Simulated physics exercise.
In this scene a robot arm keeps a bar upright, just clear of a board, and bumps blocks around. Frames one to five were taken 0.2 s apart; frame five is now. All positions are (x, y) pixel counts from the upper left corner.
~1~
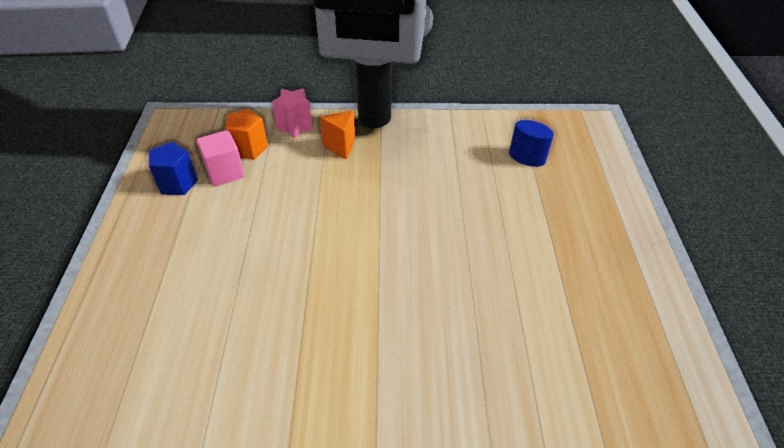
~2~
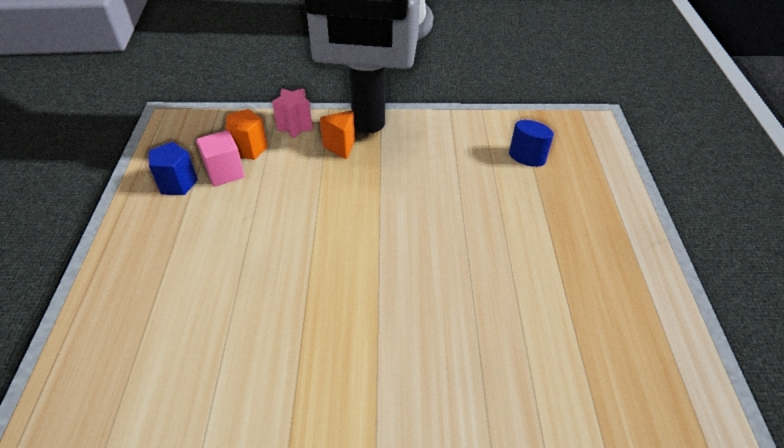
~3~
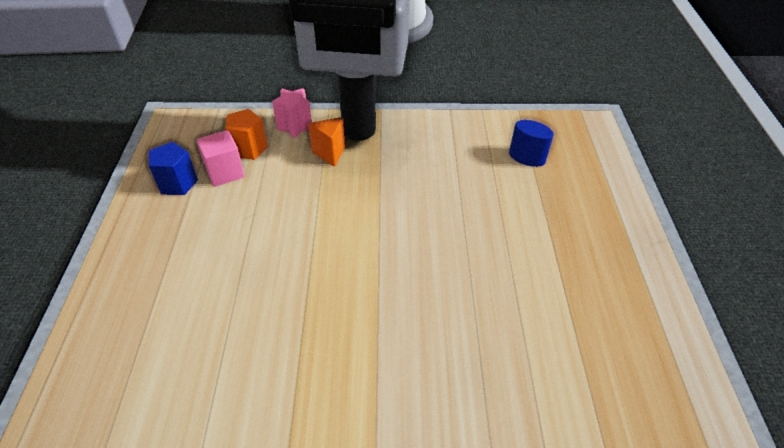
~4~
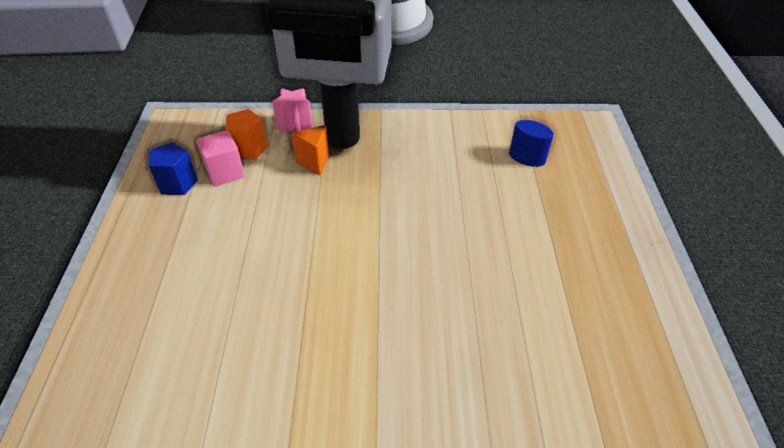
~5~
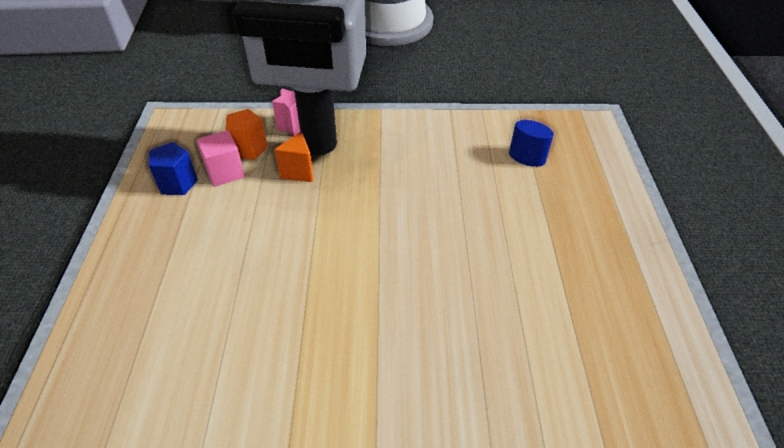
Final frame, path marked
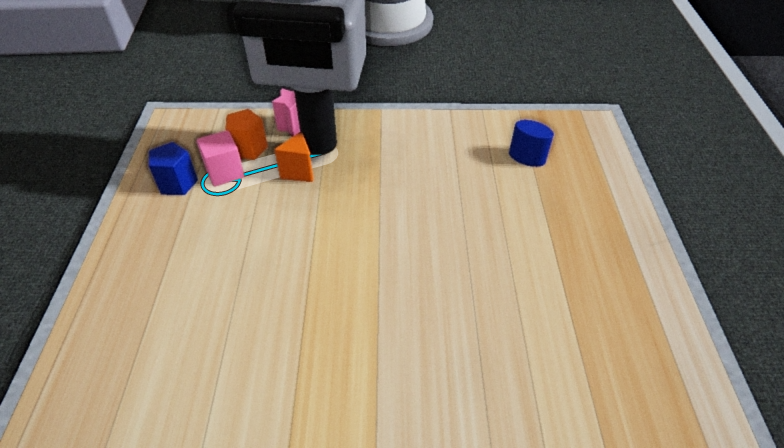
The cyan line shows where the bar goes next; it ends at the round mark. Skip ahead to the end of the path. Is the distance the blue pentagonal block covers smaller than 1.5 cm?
I'd say no.
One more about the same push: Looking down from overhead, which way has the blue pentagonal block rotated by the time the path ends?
Rotation: Counter-clockwise.
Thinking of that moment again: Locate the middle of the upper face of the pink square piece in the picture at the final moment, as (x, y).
(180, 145)
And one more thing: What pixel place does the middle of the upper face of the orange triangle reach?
The middle of its upper face should be somewhere near (274, 156).
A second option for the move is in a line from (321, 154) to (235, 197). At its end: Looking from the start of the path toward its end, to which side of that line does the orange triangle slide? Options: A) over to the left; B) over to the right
I choose A.
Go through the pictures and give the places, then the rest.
Lower end of the bar (375, 119), tops of blocks, blue pentagonal block (166, 154), pink square piece (216, 143), orange pentagonal block (242, 119), orange triangle (339, 118), in the first frame.
Bar (369, 124), blocks as before, in the second frame.
Bar (359, 131), orange triangle (327, 125), in the third frame.
Bar (343, 139), orange triangle (311, 134), in the fourth frame.
Bar (320, 145), blue pentagonal block (166, 154), pink square piece (216, 143), orange pentagonal block (242, 119), orange triangle (295, 144), in the fifth frame.
The drawn path runs in a line from (321, 154) to (221, 181).
What follows on the original path. One third of the way, bar (286, 154); orange triangle (279, 153), turned 75° anticlockwise.
Two thirds of the way, bar (252, 163); pink square piece (210, 143); orange triangle (274, 156), turned 95° anticlockwise.
At the end, bar (219, 173); blue pentagonal block (138, 155), turned 35° anticlockwise; pink square piece (180, 145), turned 50° clockwise; orange pentagonal block not moved; orange triangle (274, 156), turned 95° anticlockwise.
